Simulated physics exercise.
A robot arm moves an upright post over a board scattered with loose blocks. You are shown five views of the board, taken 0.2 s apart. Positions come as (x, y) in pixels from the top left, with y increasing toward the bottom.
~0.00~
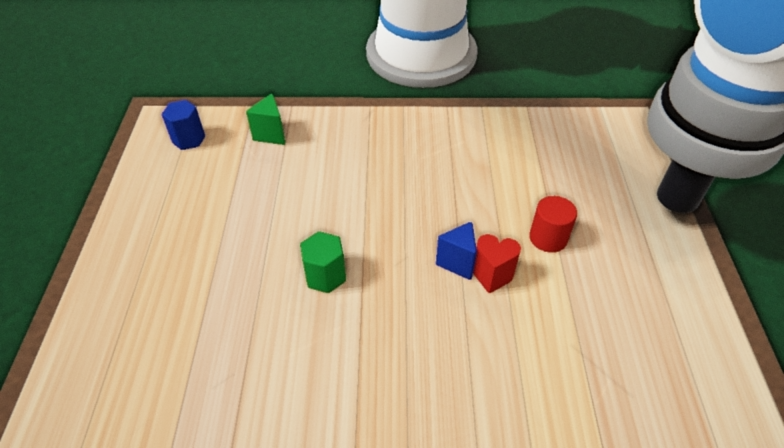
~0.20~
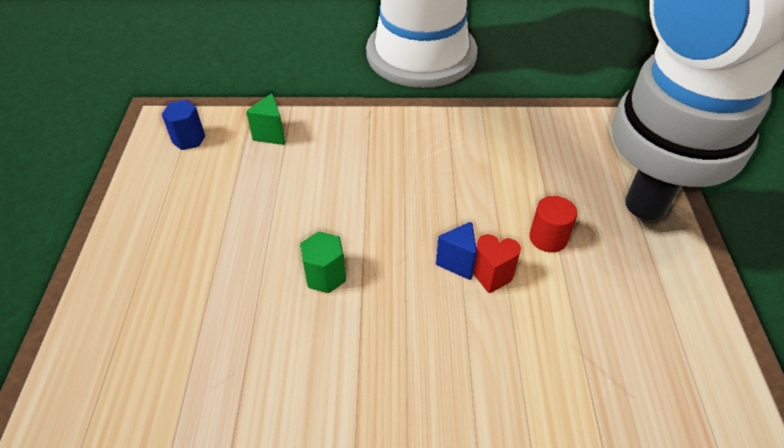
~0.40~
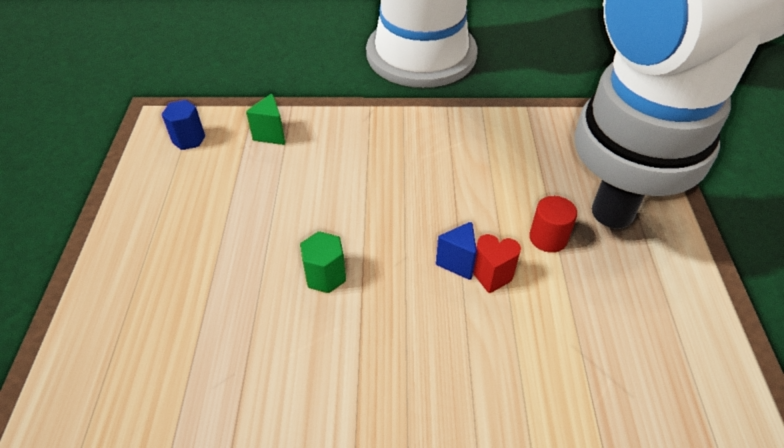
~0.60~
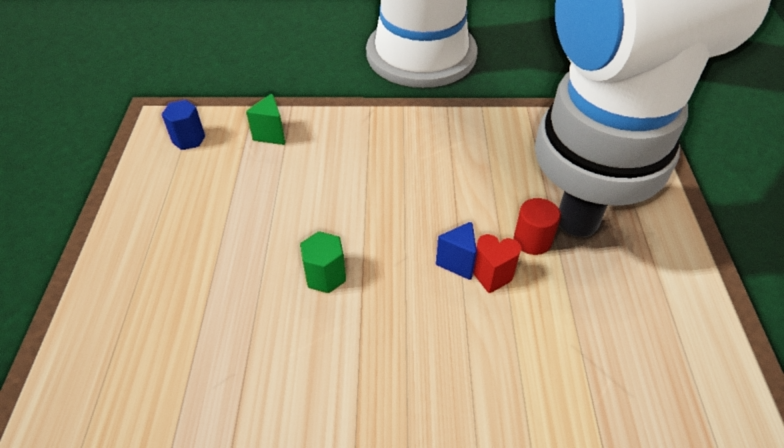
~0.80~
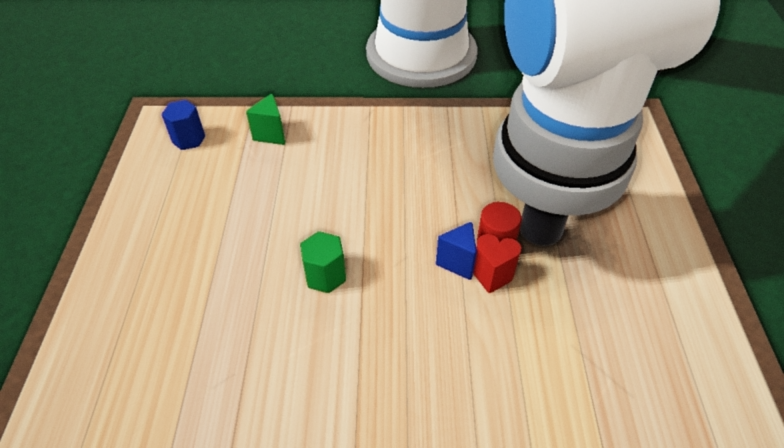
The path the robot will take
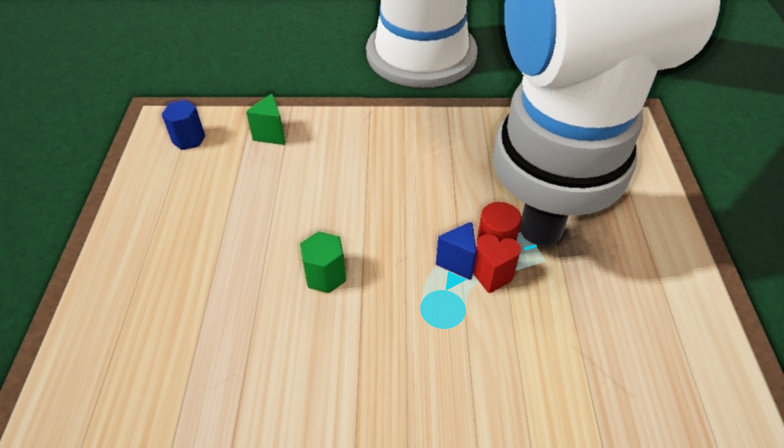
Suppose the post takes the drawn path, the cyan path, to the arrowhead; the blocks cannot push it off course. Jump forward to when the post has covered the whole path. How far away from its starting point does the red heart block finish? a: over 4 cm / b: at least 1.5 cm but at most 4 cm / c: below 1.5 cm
The one that fits is a, over 4 cm.
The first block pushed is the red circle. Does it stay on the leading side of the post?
The red circle is left behind or beside.
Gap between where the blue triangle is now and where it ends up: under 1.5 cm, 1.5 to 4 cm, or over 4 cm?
Overall it shifts more than 4 cm.
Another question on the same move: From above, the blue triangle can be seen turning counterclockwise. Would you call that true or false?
The statement is true.
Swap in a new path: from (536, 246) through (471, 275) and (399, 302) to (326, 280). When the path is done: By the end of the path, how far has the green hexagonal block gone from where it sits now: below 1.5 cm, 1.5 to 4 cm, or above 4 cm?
Covers 1.5 to 4 cm.
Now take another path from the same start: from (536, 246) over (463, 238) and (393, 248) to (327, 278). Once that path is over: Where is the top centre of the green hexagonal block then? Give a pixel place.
By then it is at (283, 269).
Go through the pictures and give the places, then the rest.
In the first picture, post's lower end (677, 200); blue triangle (462, 236); red heart block (498, 248); red circle (558, 209).
In the second picture, post (645, 207); blocks still.
In the third picture, post (612, 214); blocks still.
In the fourth picture, post (577, 222); red circle (541, 211).
In the fifth picture, post (540, 231); blue triangle (462, 236); red heart block (498, 248); red circle (502, 215).
Drawn move, from (536, 246) over (496, 257) and (457, 273) to (443, 309).
On the path given first. One third of the way, post (498, 243); blue triangle (444, 237), turned 55° anticlockwise; red heart block (490, 256); red circle (461, 216).
Two thirds of the way, post (459, 260); blue triangle (414, 245), turned 55° anticlockwise; red heart block (471, 276), turned 25° anticlockwise; red circle (439, 215).
At the end, post (445, 295); blue triangle (405, 249), turned 25° anticlockwise; red heart block (471, 310), turned 50° anticlockwise; red circle (439, 215).
